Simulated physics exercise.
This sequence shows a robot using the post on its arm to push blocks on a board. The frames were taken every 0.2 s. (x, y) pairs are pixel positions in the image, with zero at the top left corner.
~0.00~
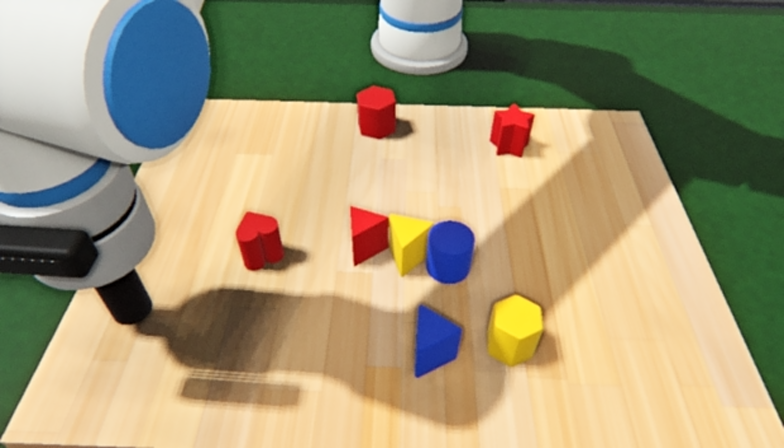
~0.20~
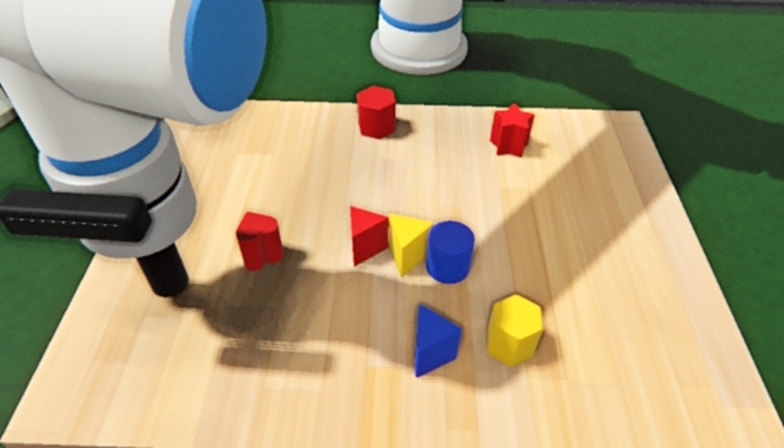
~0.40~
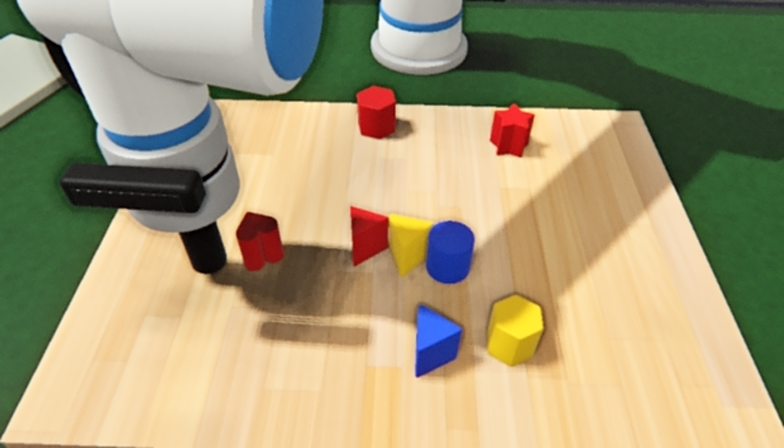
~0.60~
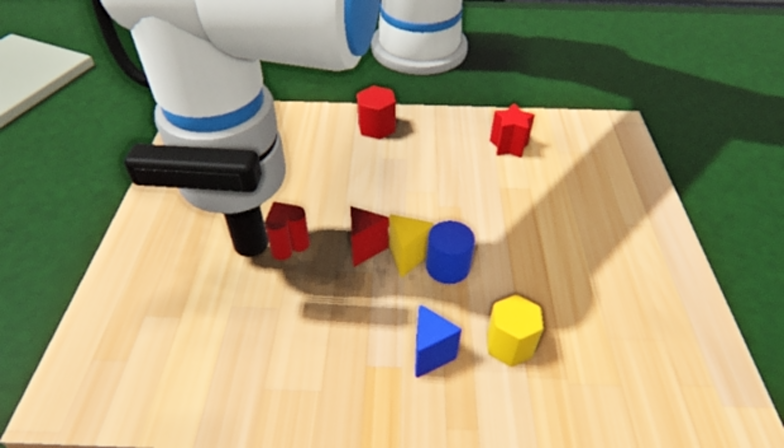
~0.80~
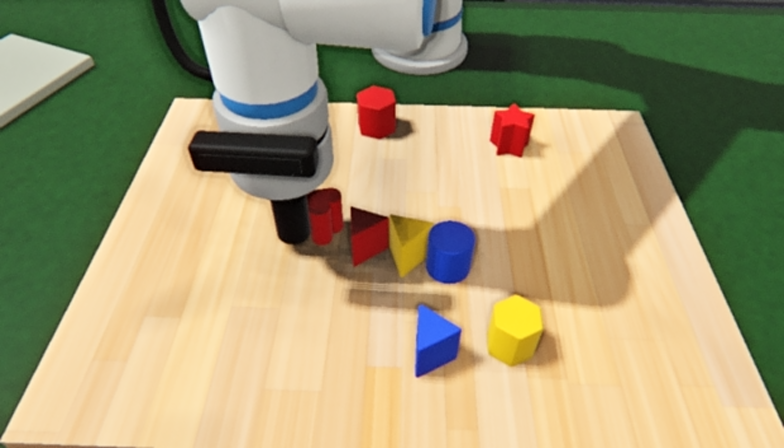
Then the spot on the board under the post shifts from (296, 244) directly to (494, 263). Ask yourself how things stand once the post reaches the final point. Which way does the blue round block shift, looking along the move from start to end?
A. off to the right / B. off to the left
A: Off to the right.
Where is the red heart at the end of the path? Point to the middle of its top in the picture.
Top centre: (346, 194).
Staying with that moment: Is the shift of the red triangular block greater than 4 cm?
Short answer: Yes.
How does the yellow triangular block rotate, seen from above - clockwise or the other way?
It turns counter-clockwise.
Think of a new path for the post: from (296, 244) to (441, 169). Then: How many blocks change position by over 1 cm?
It shifts a single block.
On the path given first. One third of the way, post at (361, 239); red heart at (346, 194), turned 70° anticlockwise; red triangular block at (389, 212); yellow triangular block at (424, 216), turned 30° clockwise; blue round block at (459, 238).
Two thirds of the way, post at (429, 245); red heart at (346, 194), turned 70° anticlockwise; red triangular block at (439, 205), turned 55° anticlockwise; yellow triangular block at (466, 207), turned 15° clockwise; blue round block at (469, 240).
At the end, post at (496, 251); red heart at (346, 194), turned 70° anticlockwise; red triangular block at (445, 204), turned 75° anticlockwise; yellow triangular block at (487, 206), turned 55° anticlockwise; blue round block at (526, 261).
